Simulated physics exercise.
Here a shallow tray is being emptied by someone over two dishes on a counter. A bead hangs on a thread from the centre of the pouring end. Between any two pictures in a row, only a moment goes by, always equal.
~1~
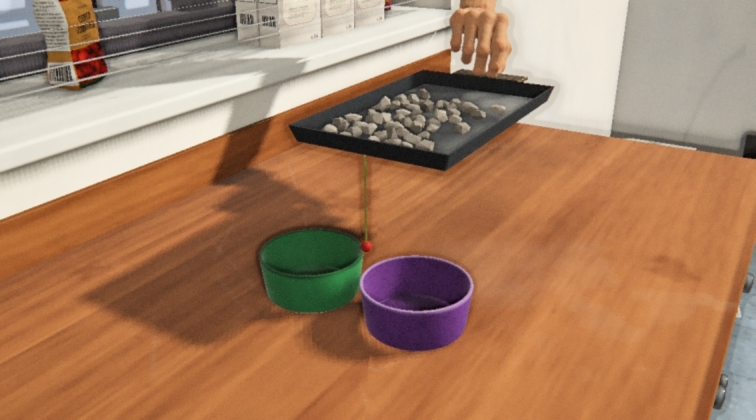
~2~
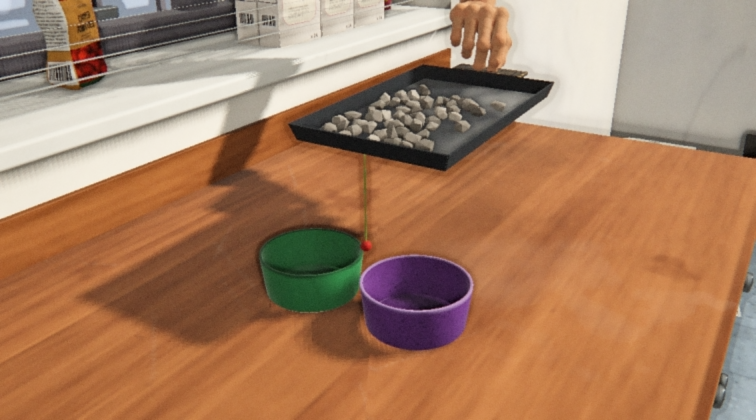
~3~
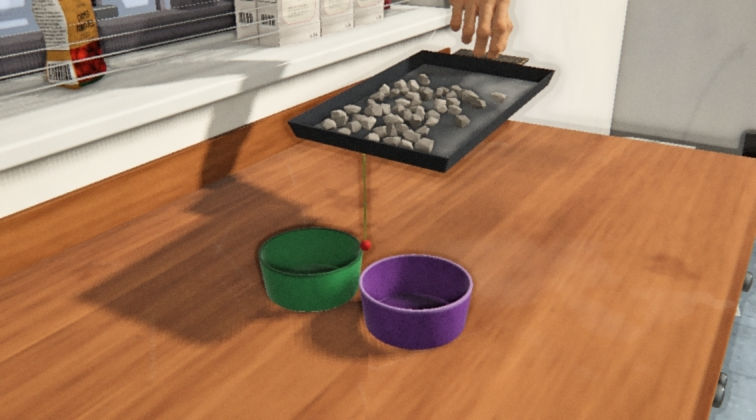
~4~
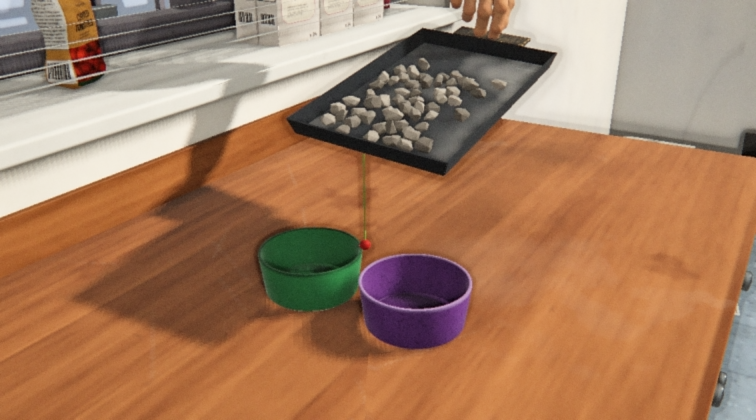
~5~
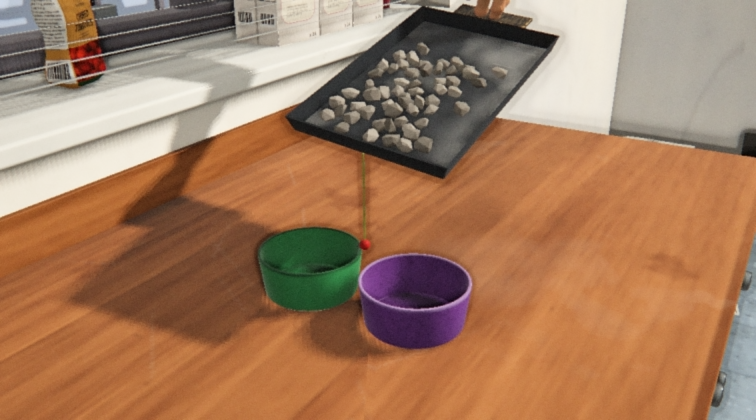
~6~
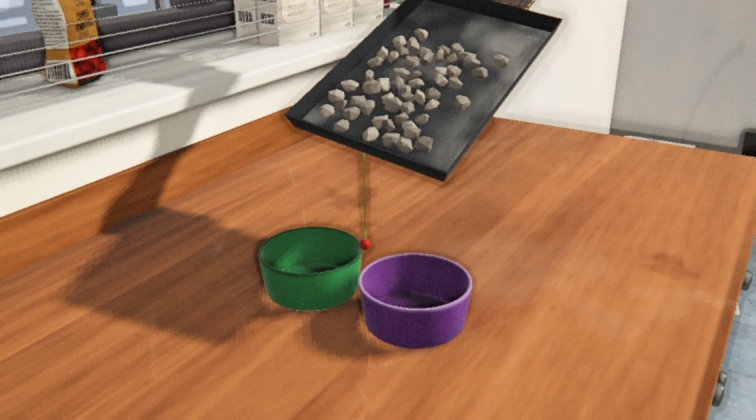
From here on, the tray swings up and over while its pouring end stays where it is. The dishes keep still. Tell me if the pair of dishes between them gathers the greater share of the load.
The dishes will gather the main share.
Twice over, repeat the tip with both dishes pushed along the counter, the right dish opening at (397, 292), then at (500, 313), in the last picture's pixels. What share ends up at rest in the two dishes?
Roughly 80 per cent, then roughly 60 per cent.
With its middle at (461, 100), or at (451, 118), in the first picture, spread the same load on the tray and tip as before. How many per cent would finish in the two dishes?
Near 60 per cent and near 80 per cent.
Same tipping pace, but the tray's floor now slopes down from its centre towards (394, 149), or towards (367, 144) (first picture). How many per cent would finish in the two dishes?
Lab note: Try 1 = 50 %, try 2 = 50 %.
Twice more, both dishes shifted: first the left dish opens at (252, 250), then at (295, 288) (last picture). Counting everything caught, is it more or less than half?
Result - try one, below the halfway mark; try two, below the halfway mark.
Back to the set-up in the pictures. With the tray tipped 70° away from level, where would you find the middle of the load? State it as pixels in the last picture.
Around (414, 155).
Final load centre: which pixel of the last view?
I'd mark it at roughly (411, 317).
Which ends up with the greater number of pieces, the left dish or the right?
Result: The right of the two takes it.
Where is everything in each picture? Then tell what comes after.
The first frame shows corners of the pouring end (297, 124) and (446, 152), level; middle of the load (406, 122), bits of gravel; left dish (281, 289); right dish (388, 325); bead on its thread (366, 247).
The second frame shows corners of the pouring end (296, 123) and (446, 152), level; middle of the load (406, 120).
The third frame shows corners of the pouring end (295, 120) and (445, 155), tipped barely, lowest at the right corner; middle of the load (406, 114).
The fourth frame shows corners of the pouring end (294, 117) and (444, 158), tipped a little, lowest at the right corner; middle of the load (405, 106).
The fifth frame shows corners of the pouring end (293, 115) and (444, 163), tipped clearly, lowest at the right corner; middle of the load (405, 98).
The sixth frame shows corners of the pouring end (293, 112) and (444, 167), tipped clearly, lowest at the right corner; middle of the load (405, 90); left dish (280, 287); right dish (387, 323).
Just after the last frame, tray tipped steeply; the larger part on the tray; about a tenth in the air.
A moment on, tray tipped past a quarter turn; just a few on the tray; the larger part in the right dish; about a tenth outside both; about a tenth in the air.
Further on, tray tipped past a quarter turn; the larger part in the right dish; roughly a quarter outside both.
When it is over, tray tipped past a quarter turn; the larger part in the right dish; not one in the left dish; roughly a quarter outside both.
